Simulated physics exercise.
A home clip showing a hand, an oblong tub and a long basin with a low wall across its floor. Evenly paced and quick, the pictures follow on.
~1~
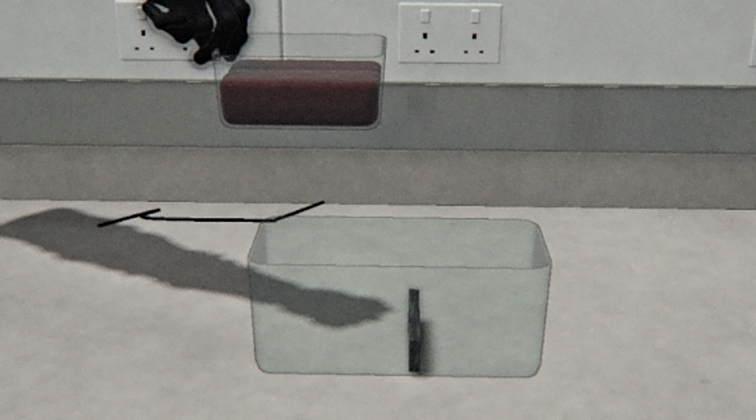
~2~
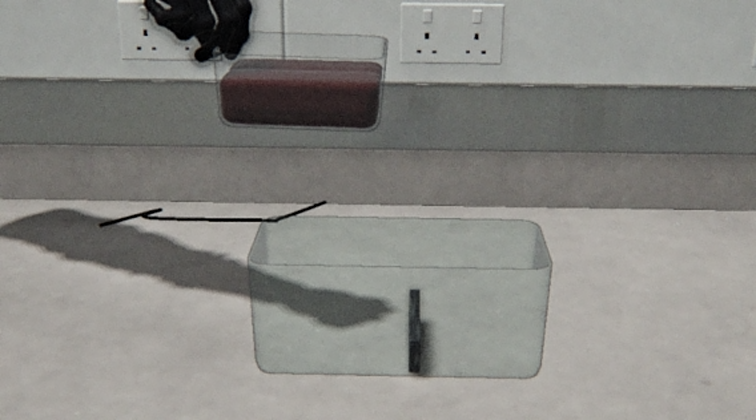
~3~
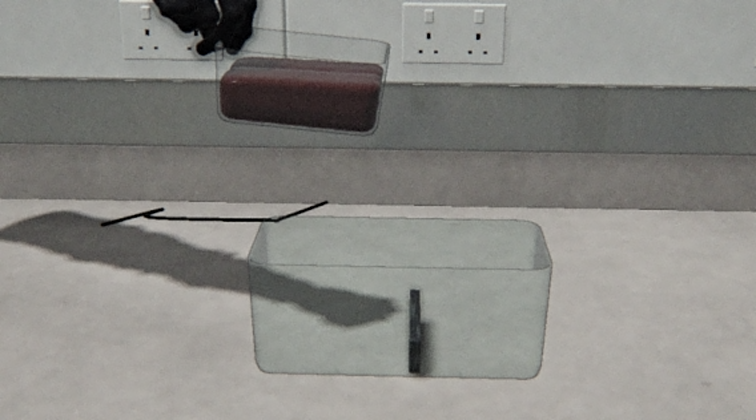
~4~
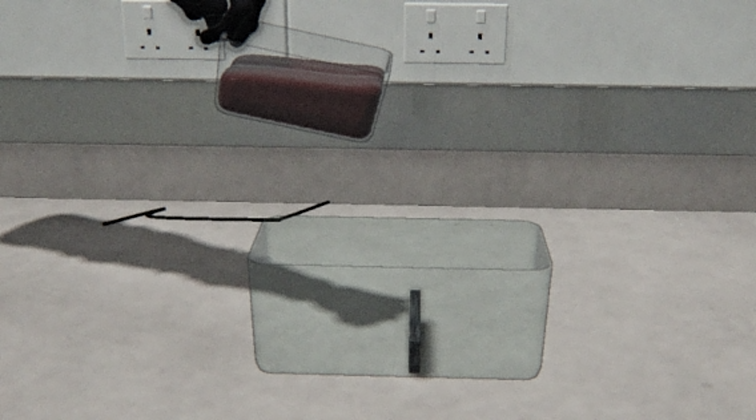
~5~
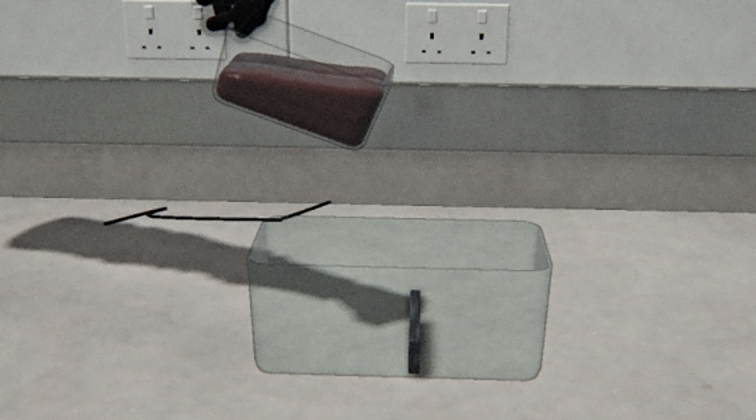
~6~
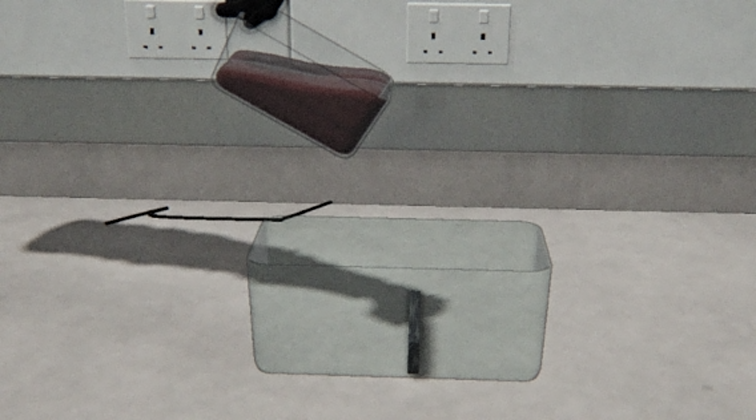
A black-gloved hand held a clear tub of dark red liquid above a long, see-through basin on a pale counter, then tilted it steadily further, its right side dipping lower.
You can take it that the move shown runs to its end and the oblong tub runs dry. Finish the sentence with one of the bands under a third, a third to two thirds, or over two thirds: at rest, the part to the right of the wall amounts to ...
At rest, the part to the right of the wall amounts to a third to two thirds.
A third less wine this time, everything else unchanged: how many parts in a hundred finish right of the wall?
I'd put it at some 50 %.
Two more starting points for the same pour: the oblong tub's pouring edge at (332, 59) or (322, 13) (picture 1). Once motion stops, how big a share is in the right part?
First place gives some 20 %, second place some 20 %.
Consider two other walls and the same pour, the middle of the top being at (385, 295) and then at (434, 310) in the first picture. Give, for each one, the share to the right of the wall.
The first placement gives around 75 percent, the second 40 percent.
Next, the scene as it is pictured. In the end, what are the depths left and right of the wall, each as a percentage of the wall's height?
About 40 left, about 60 right.
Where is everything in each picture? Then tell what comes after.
Tilt 0°; pouring edge (384, 48); surface from (227, 71) to (382, 72); the long basin's rim runs from (256, 241) to (544, 245); the wall's top is at (414, 315), in the first picture.
Tilt 1°; pouring edge (386, 50); surface from (228, 69) to (382, 73), in the second picture.
Tilt 5°; pouring edge (388, 56); surface from (228, 68) to (382, 74), in the third picture.
Tilt 12°; pouring edge (390, 65); surface from (229, 65) to (385, 77), in the fourth picture.
Tilt 20°; pouring edge (391, 77); surface from (227, 64) to (386, 79), in the fifth picture.
Tilt 29°; pouring edge (390, 92); surface from (225, 60) to (391, 82), in the sixth picture.
A moment on, the oblong tub is tipped on its side and 24 per cent is still to pour, 0 is left of the wall and 19 right of it.
Next, the oblong tub is tipped on its side and 9 per cent is still to pour, 17 is left of the wall and 60 right of it.
Then the oblong tub is tipped on its side and 2 per cent is still to pour, 30 is left of the wall and 56 right of it.
Later the oblong tub is tipped on its side and 0 per cent is still to pour, 38 is left of the wall and 52 right of it.
In the end 39 per cent lies left of the wall, 52 right of it and 9 outside.
